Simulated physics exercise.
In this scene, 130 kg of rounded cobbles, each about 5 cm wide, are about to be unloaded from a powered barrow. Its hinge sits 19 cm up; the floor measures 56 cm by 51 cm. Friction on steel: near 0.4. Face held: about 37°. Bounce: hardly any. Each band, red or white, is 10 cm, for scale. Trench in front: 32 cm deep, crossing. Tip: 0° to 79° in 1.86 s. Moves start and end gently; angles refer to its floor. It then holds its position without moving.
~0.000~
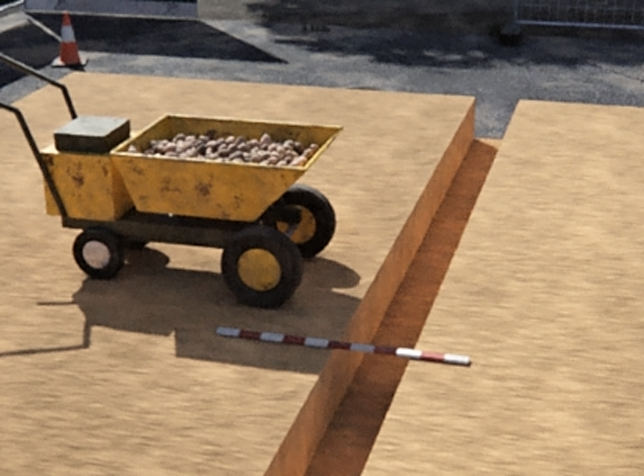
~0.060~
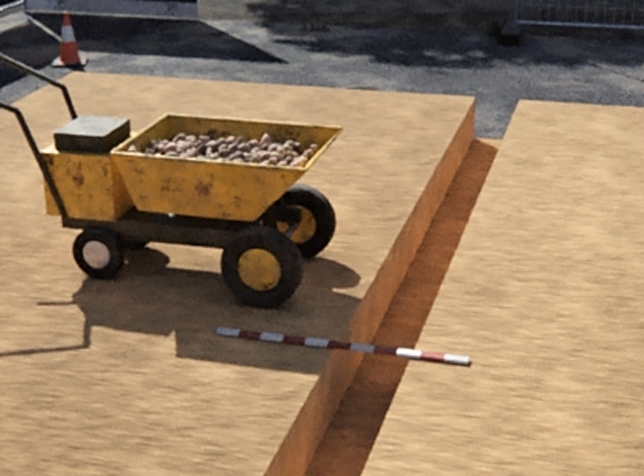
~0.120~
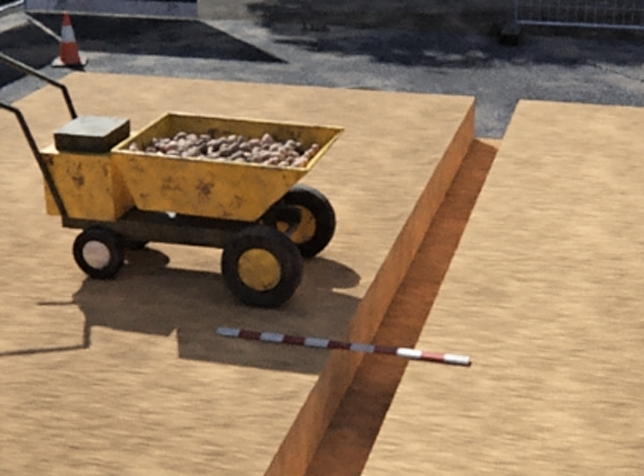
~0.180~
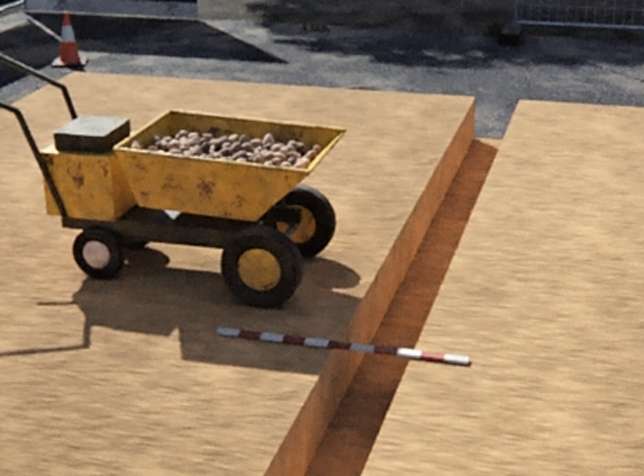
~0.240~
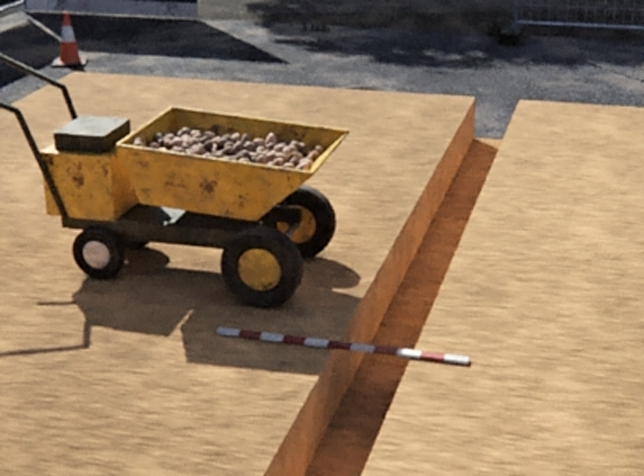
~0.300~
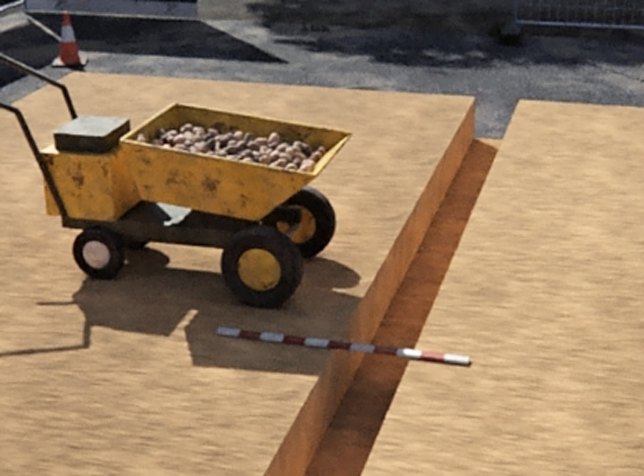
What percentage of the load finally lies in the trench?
About 81 per cent.
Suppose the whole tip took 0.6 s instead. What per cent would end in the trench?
Probably about 60 in a hundred.
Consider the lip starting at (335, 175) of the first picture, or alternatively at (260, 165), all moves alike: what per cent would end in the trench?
Some 30 and some 85 per cent, in that order.
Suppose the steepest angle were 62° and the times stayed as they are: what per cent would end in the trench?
About 75 per cent would end up in the trench.
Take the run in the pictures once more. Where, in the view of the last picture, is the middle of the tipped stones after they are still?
(413, 334).
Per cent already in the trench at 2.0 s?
Roughly 70 percent of the load.
After 1.4 s the floor is at 67°; 95 % in the tray, 5 % in the trench; the foremost stones are at (411, 280).
After 2.0 s the floor is at 79°; 13 % in the tray, 68 % in the trench, 19 % past the trench; the foremost stones are at (545, 310).
After 2.3 s the floor is at 79°; 1 % in the tray, 79 % in the trench, 20 % past the trench; the foremost stones are at (598, 322).
After 4.3 s the floor is at 79°; 0 % in the tray, 81 % in the trench, 19 % past the trench; the foremost stones are at (612, 323).
